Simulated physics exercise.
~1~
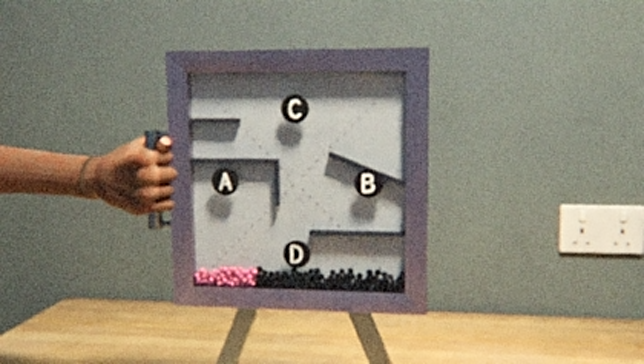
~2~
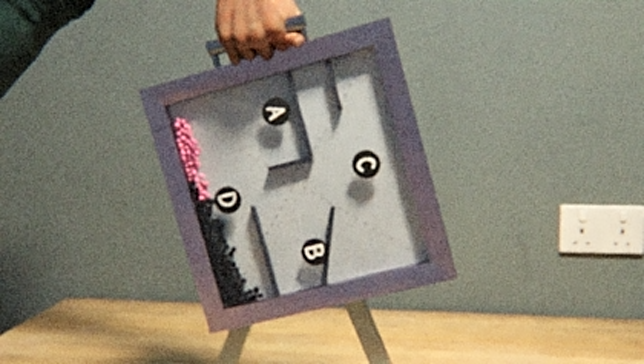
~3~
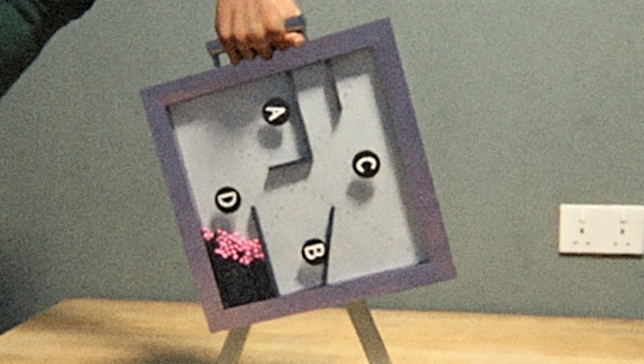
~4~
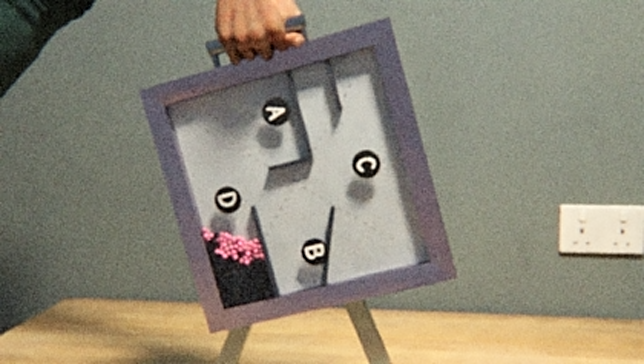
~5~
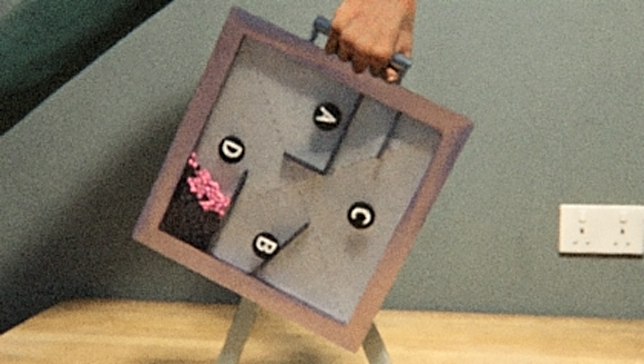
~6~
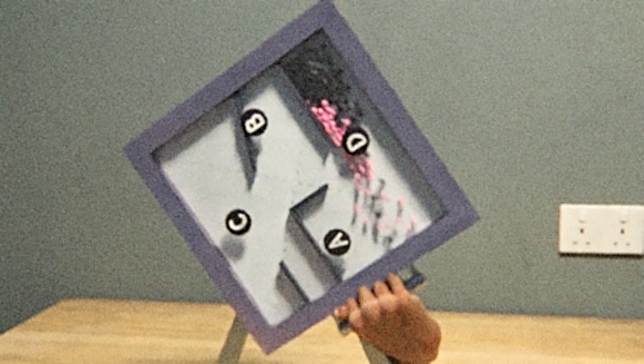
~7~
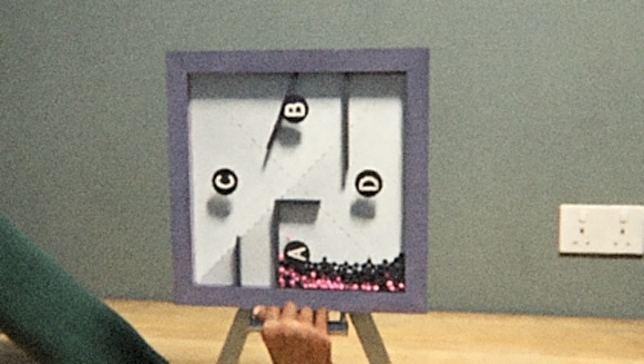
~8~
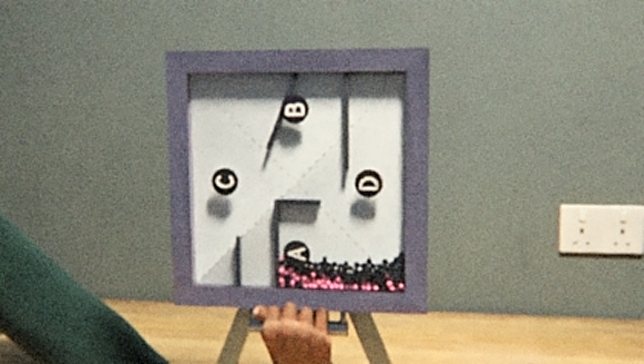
A hand turns a framed puzzle box clockwise, and black and pink beads settle around A.
